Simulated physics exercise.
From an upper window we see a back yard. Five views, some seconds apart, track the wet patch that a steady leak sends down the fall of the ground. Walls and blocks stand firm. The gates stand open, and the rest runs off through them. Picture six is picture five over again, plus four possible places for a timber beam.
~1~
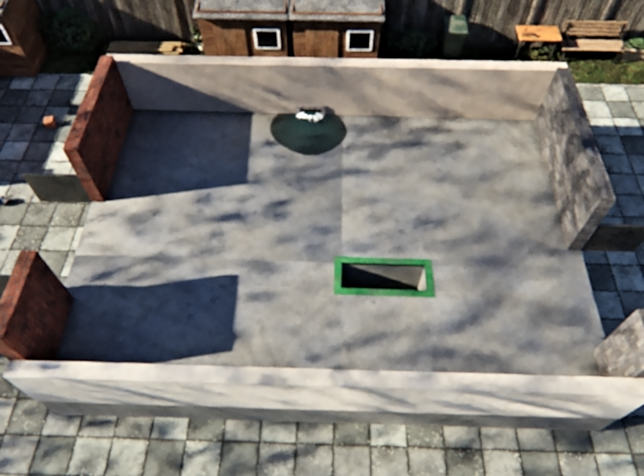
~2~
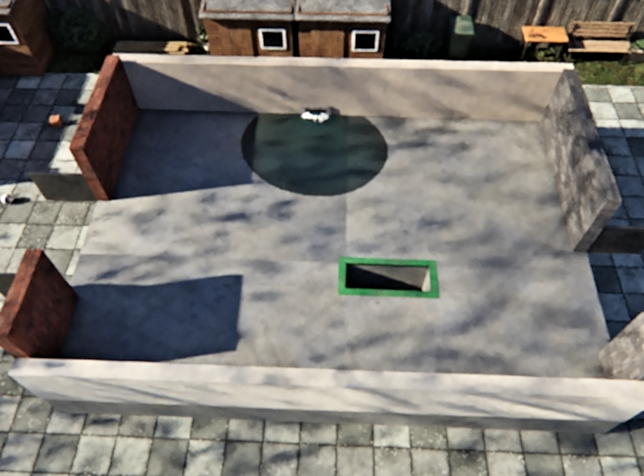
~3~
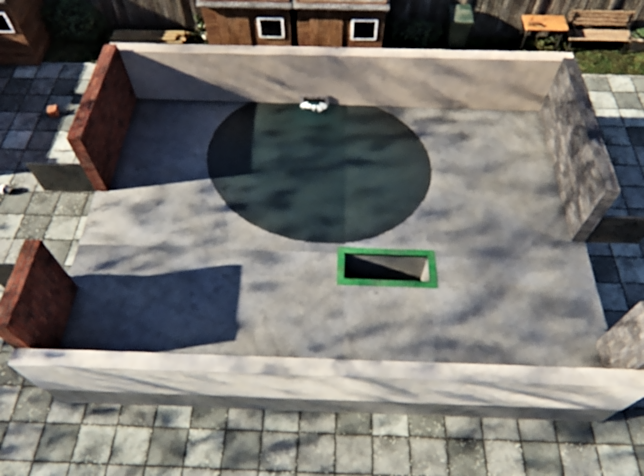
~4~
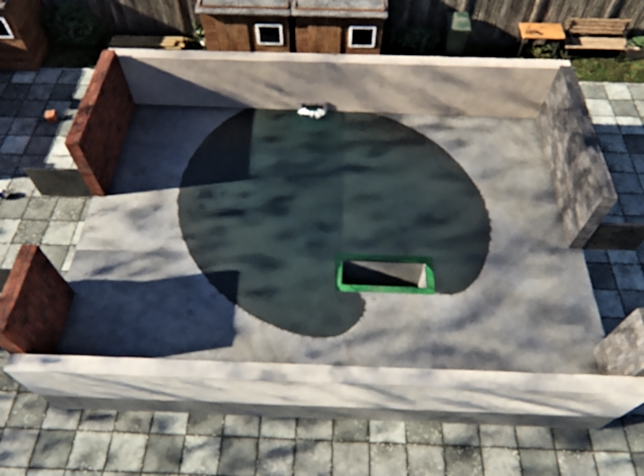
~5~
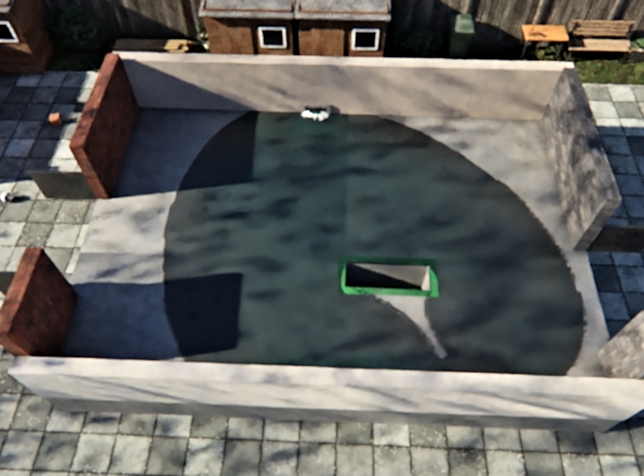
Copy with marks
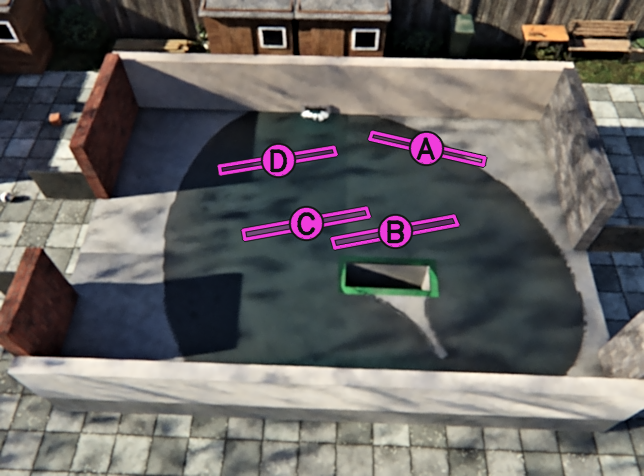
In a walled back yard seen from above, a small dark wet patch spreads from a white object by the far wall across the pale paving. It widens into a broad circle, then reaches the green-edged gully and wraps around it, covering much of the yard and leaving a pale dry strip below the gully.
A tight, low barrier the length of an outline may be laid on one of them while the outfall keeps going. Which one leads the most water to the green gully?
A works best here.
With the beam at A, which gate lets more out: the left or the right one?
More leaves on the right.
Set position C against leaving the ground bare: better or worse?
Worse.
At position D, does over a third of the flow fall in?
No.
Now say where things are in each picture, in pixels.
In the first frame, outfall at (311, 110); green gully at (383, 277); open gate at (580, 297); open gate at (90, 247); front seen at (293, 148), 3 % of the ground wet; green gully still dry.
In the second frame, front seen at (291, 190), 10 % of the ground wet; green gully still dry.
In the third frame, front seen at (370, 233), 23 % of the ground wet; green gully still dry.
In the fourth frame, front seen at (316, 328), 40 % of the ground wet; green gully taking water.
In the fifth frame, front seen at (577, 334), 60 % of the ground wet; green gully taking water.
On the marked copy, A from (371, 135) to (483, 161); B from (333, 243) to (455, 220); C from (244, 234) to (367, 212); D from (219, 169) to (334, 150).
With A, about 35 % of the stream goes into the green gully, about 63 % out by the gates.
With B, about 14 % of the stream goes into the green gully, about 84 % out by the gates.
With C, about 17 % of the stream goes into the green gully, about 82 % out by the gates.
With D, about 17 % of the stream goes into the green gully, about 81 % out by the gates.
